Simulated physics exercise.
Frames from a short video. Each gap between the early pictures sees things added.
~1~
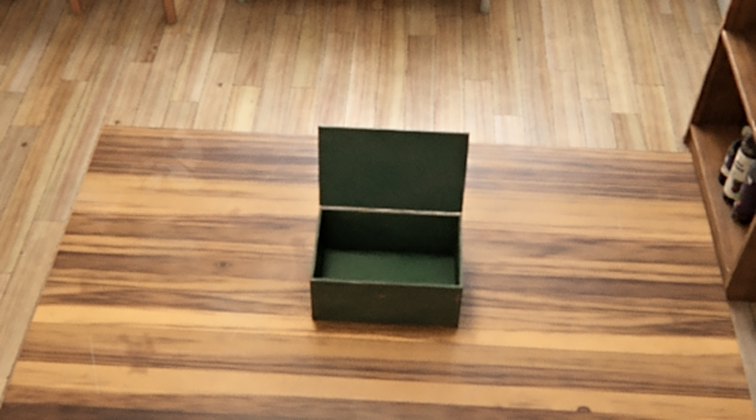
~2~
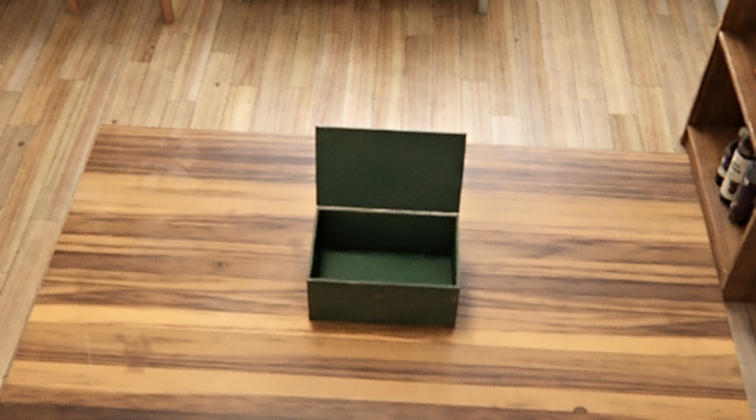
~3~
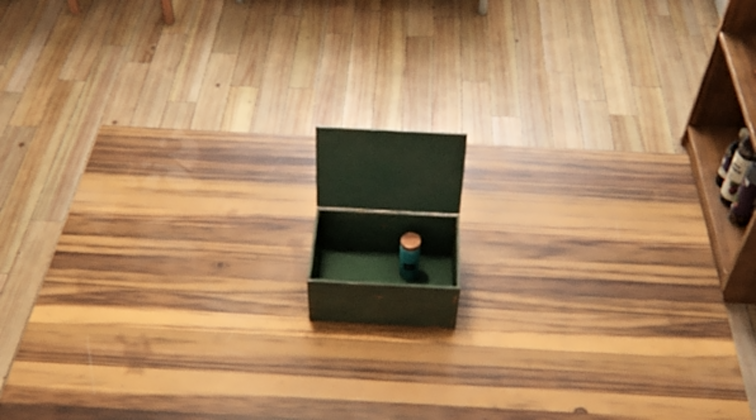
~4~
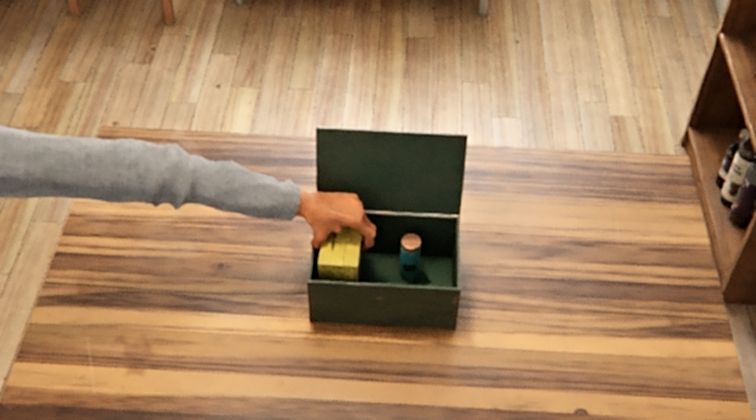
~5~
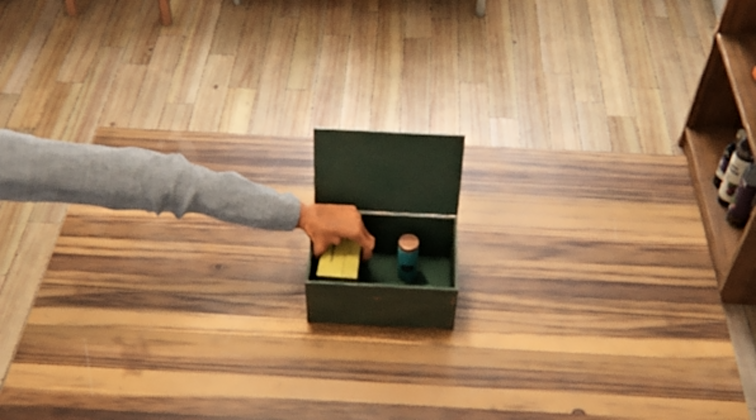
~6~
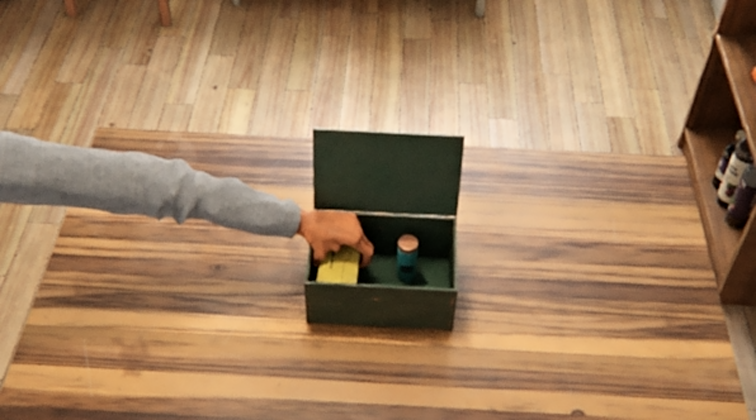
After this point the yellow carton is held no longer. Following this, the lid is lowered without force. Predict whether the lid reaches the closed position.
The lid lowers completely.
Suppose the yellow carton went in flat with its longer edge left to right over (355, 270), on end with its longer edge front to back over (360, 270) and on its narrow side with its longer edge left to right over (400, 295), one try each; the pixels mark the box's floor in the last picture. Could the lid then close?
Try one: The lid comes all the way down; try two: It remains open; try three: It comes all the way down.
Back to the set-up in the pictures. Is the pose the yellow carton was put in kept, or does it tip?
Result: It remains as it was set.
Then, 1.50 s on from there, lid 65° above the rim.
Then, 1.80 s on from there, lid 35° above the rim.
In the end, lid shut; both unmoved. At the end, from the last picture's camera, yellow carton near (340, 269).
